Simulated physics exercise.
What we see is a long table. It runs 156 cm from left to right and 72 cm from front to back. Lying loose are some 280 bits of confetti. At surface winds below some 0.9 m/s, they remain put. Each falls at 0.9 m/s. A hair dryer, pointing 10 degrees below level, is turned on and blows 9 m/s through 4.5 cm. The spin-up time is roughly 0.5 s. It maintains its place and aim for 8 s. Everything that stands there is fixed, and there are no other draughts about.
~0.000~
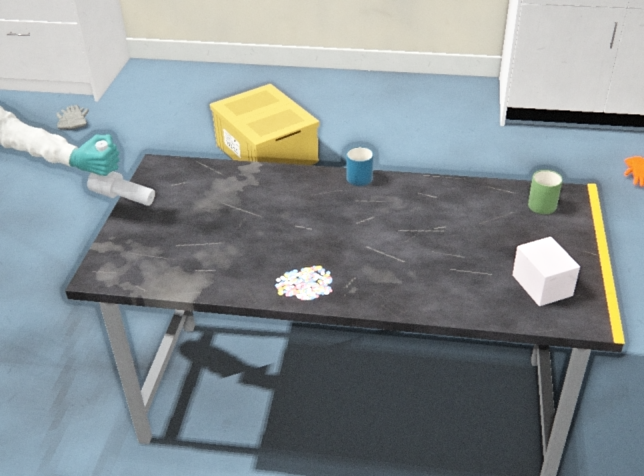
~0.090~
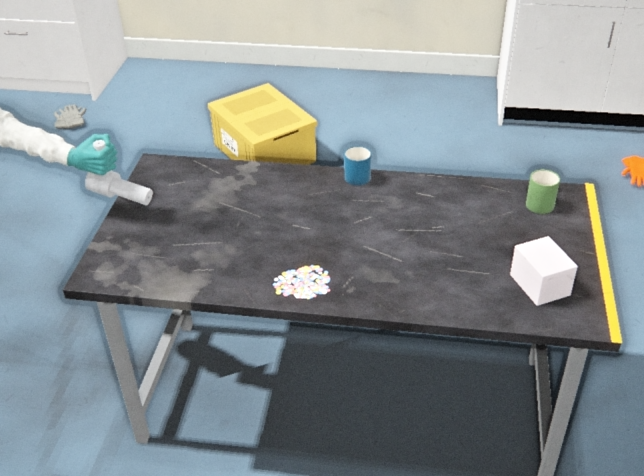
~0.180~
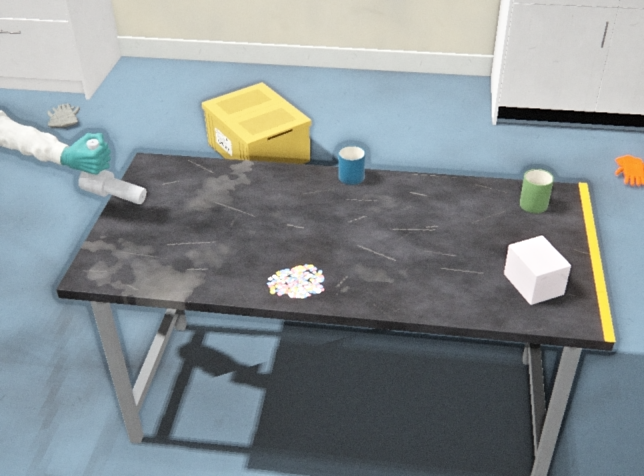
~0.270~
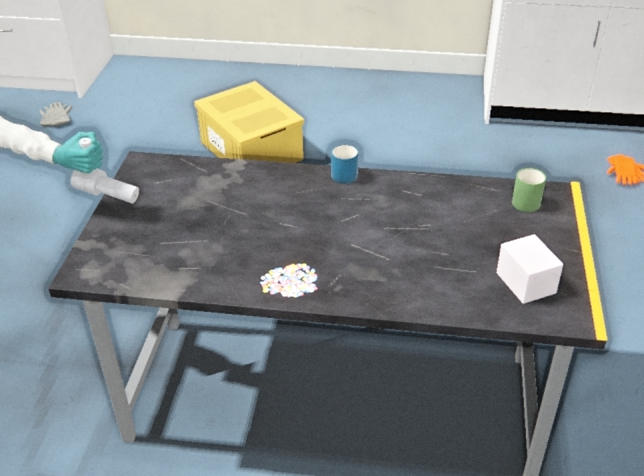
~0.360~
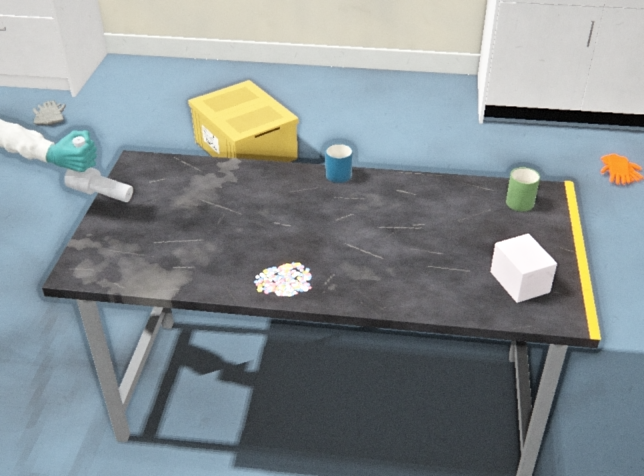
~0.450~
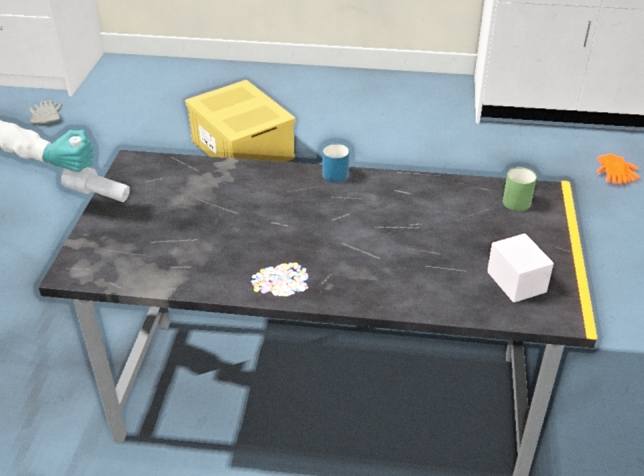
The clip opens on a dark, scuffed table holding a scatter of pale confetti, a blue mug, a green mug and a white block, while a gloved hand at the left points a hair dryer over it. The view drifts slightly, shifting everything leftward, but the confetti stays unstirred on the tabletop.
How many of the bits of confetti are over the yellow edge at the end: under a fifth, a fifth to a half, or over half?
Share past the yellow edge at the end: Under one fifth.
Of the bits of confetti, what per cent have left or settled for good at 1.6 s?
Near 100 %.
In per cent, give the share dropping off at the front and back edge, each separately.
Roughly 100 per cent at the front edge and 0 per cent at the back edge.
After 1.6 s the count stands so, 0 % are over the yellow edge.
After 2.6 s the count stands so, 0 % are over the yellow edge.
After 4.4 s the count stands so, 0 % are over the yellow edge.
After 8.0 s, at the end, 0 % are over the yellow edge.
